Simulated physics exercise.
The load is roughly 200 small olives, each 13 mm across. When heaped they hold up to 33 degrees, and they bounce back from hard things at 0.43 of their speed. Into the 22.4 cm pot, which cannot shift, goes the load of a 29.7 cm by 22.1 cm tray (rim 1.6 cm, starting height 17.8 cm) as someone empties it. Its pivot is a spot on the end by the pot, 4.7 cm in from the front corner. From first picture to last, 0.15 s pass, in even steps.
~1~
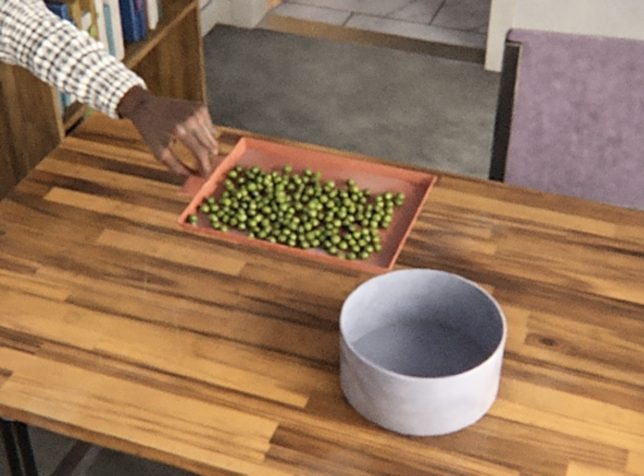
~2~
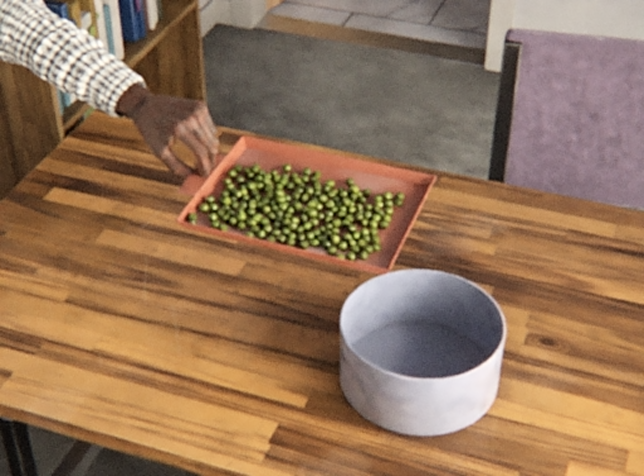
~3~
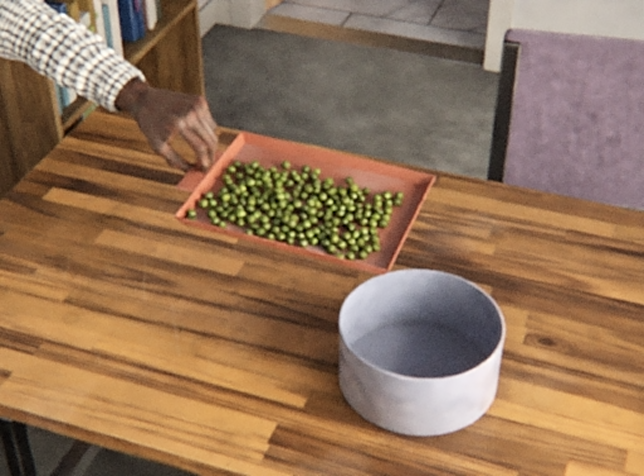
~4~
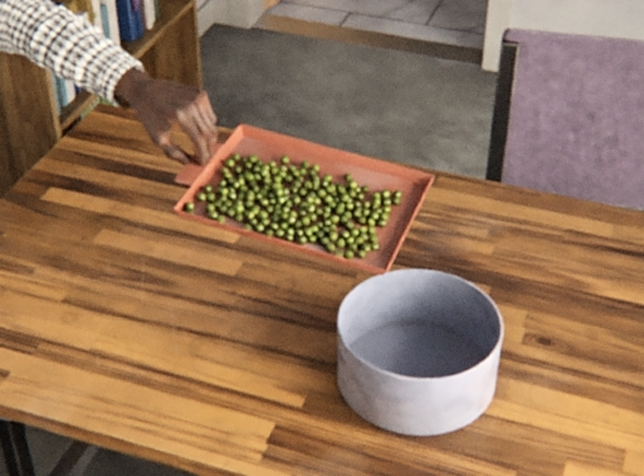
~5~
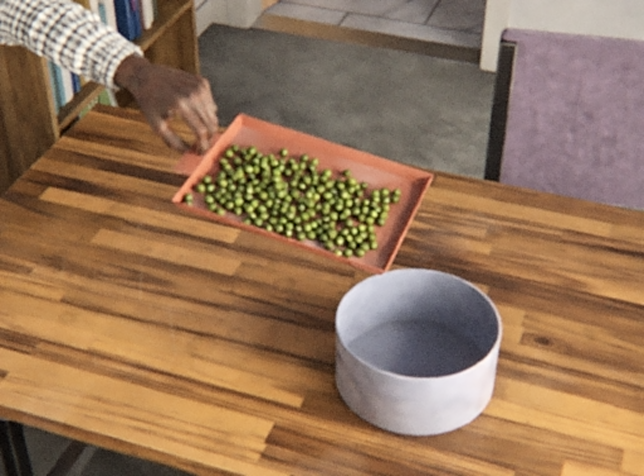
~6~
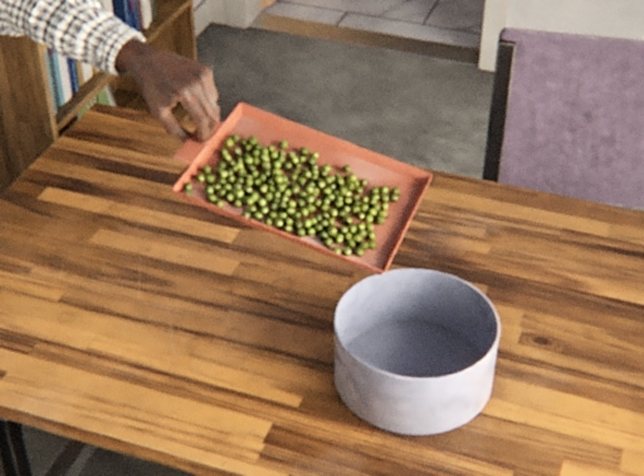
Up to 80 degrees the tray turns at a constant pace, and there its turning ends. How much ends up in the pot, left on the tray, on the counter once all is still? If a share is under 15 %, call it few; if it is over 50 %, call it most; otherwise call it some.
I would say pot: Most, left on the tray: Few, counter: Some.
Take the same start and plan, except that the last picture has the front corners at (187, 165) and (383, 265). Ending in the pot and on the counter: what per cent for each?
You'd end with pot at 45 and counter at 55.
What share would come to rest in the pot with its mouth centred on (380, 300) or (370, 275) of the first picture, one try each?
Estimates: 55 % and 25 %, in that order.
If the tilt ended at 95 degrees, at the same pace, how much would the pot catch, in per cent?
It would be near 70 per cent.
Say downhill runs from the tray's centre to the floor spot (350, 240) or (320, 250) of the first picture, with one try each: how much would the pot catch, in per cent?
That would be close to 100 per cent and then close to 55 per cent.
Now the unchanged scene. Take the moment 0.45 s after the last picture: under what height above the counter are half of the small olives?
Height: Around 22 cm.
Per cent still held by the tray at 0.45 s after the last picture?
It works out to near 85 per cent of the load.
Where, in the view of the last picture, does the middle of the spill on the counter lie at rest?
(503, 312).
Then, 0.27 s after the last picture, tilt 45 degrees; the tray holds 100 %, the pot 0 %.
Then, 0.45 s after the last picture, tilt 68 degrees; the tray holds 85 %, the pot 0 %.
Then, 0.75 s after the last picture, tilt 80 degrees; the tray holds 0 %, the pot 70 %.
In the end, pot 70 %, tray 0 %, counter 30 %.
